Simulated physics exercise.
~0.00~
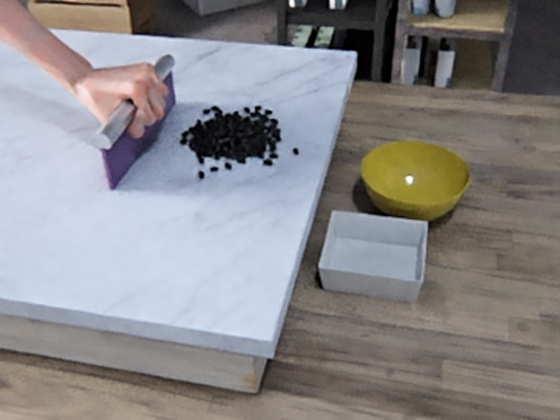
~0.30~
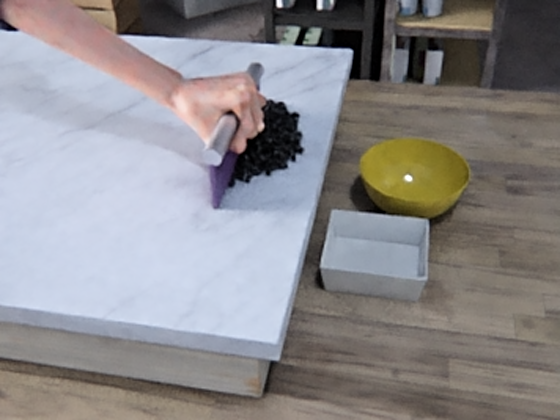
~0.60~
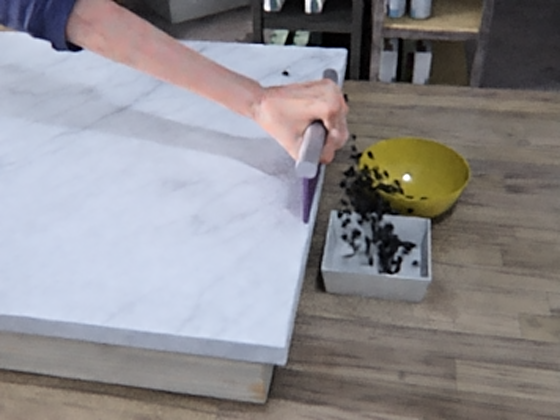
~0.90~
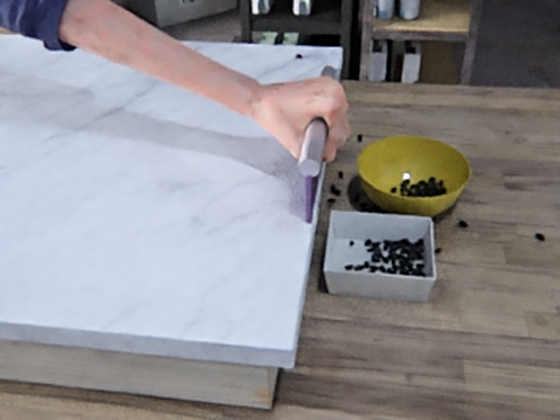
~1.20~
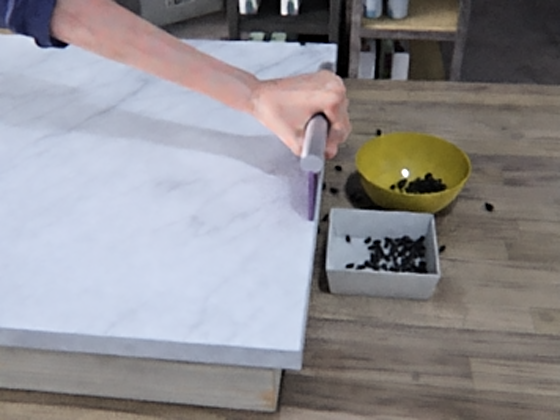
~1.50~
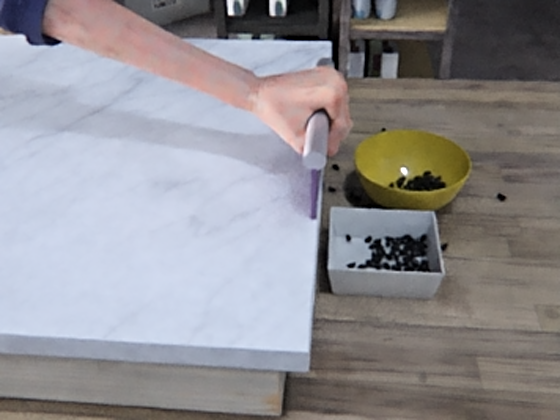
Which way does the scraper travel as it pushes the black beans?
The scraper travels to the right, toward the edge of the board beside the tin and the bowl.
A hand pushes a purple scraper across a marble-patterned board, sweeping a pile of black beans over the right edge. Many land in a white tin and some in a yellow bowl, while others lie scattered outside them as the scraper rests at the edge.
